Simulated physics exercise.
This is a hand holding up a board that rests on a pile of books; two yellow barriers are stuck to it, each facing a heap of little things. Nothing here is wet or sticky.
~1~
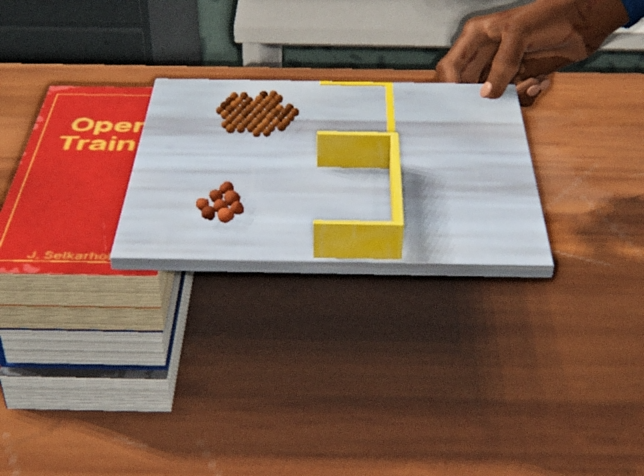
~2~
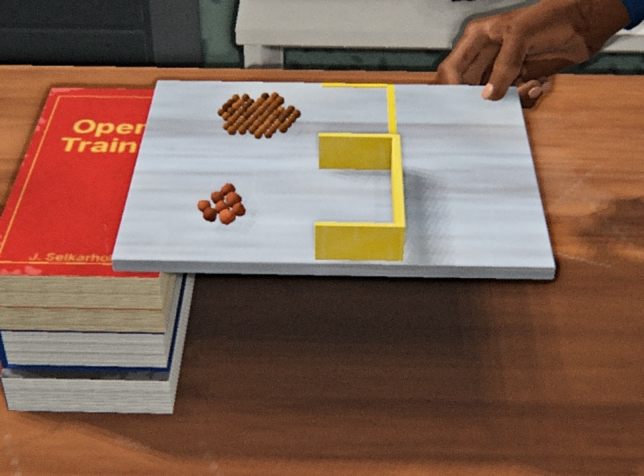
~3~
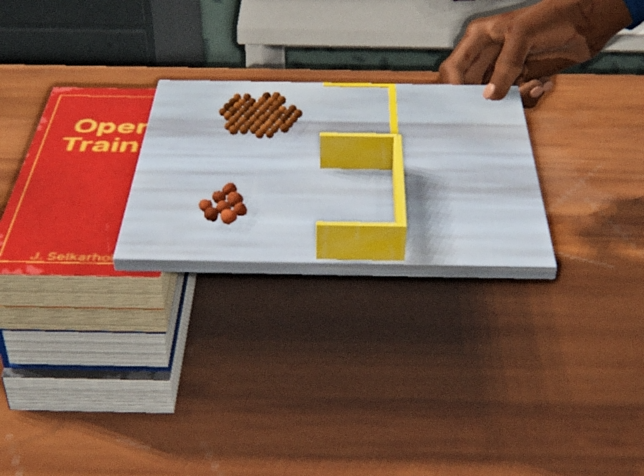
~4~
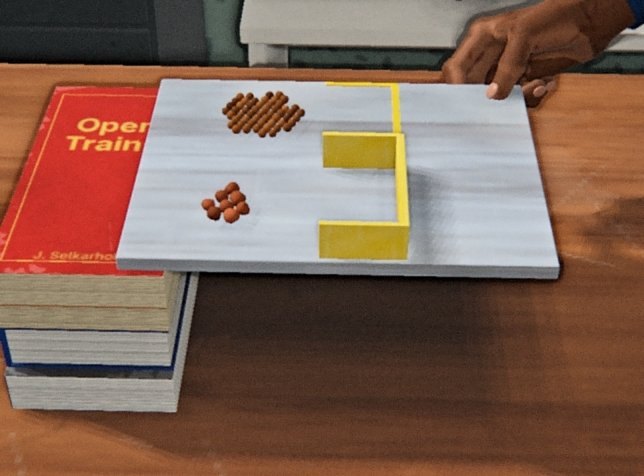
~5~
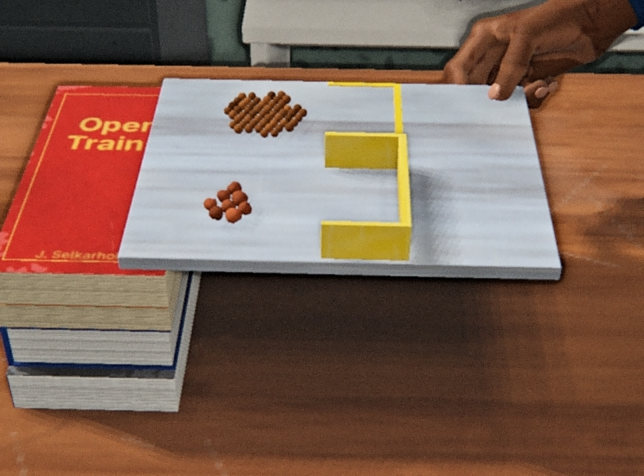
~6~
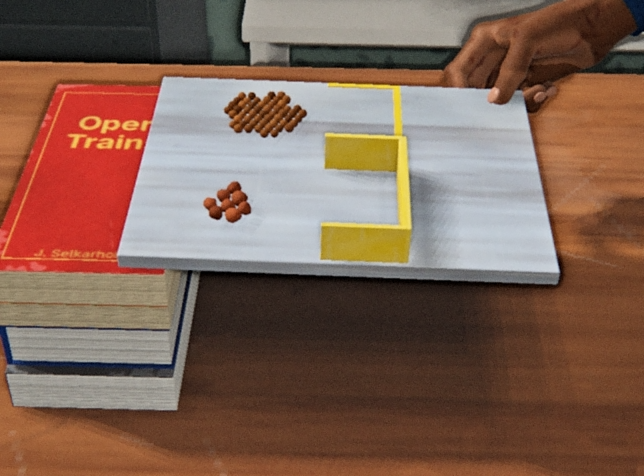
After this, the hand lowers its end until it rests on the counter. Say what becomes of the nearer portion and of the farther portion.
In the end the nearer portion ends against the bar, and the farther portion carries on beyond the bar.
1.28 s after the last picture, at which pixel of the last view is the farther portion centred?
Near (597, 260).
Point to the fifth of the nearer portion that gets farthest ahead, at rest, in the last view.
Around (372, 290).
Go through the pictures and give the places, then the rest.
In the first picture, held end of the board near (537, 263), level; book pile near (100, 186), nearly half as high as the board is long; nearer portion near (221, 206), a few clay pellets; farther portion near (255, 114), some cereal balls; nearer bar near (396, 193), taller than the pieces; farther bar near (391, 120), much lower than a piece.
In the second picture, held end of the board near (539, 265), level; farther portion near (257, 116).
In the third picture, held end of the board near (540, 264), level; nearer portion near (224, 207).
In the fourth picture, held end of the board near (543, 264), level; farther portion near (261, 115).
In the fifth picture, held end of the board near (545, 265), level; nearer portion near (228, 206).
In the sixth picture, held end of the board near (543, 269), down by 1°; book pile near (107, 185); nearer portion near (228, 206), not moving; farther portion near (263, 115), not moving; nearer bar near (404, 197); farther bar near (398, 123).
Then, 0.68 s on from there, board sloping at 16°; nearer portion on its way down; farther portion on its way down.
Then, 1.28 s on from there, board sloping at 28°; nearer portion has reached its bar; farther portion the whole lot past its bar.
Then, 1.80 s on from there, board resting at 29°; nearer portion has reached its bar; farther portion the whole lot past its bar.
In the end, board resting at 29°; nearer portion gathered behind its bar; farther portion the whole lot past its bar.
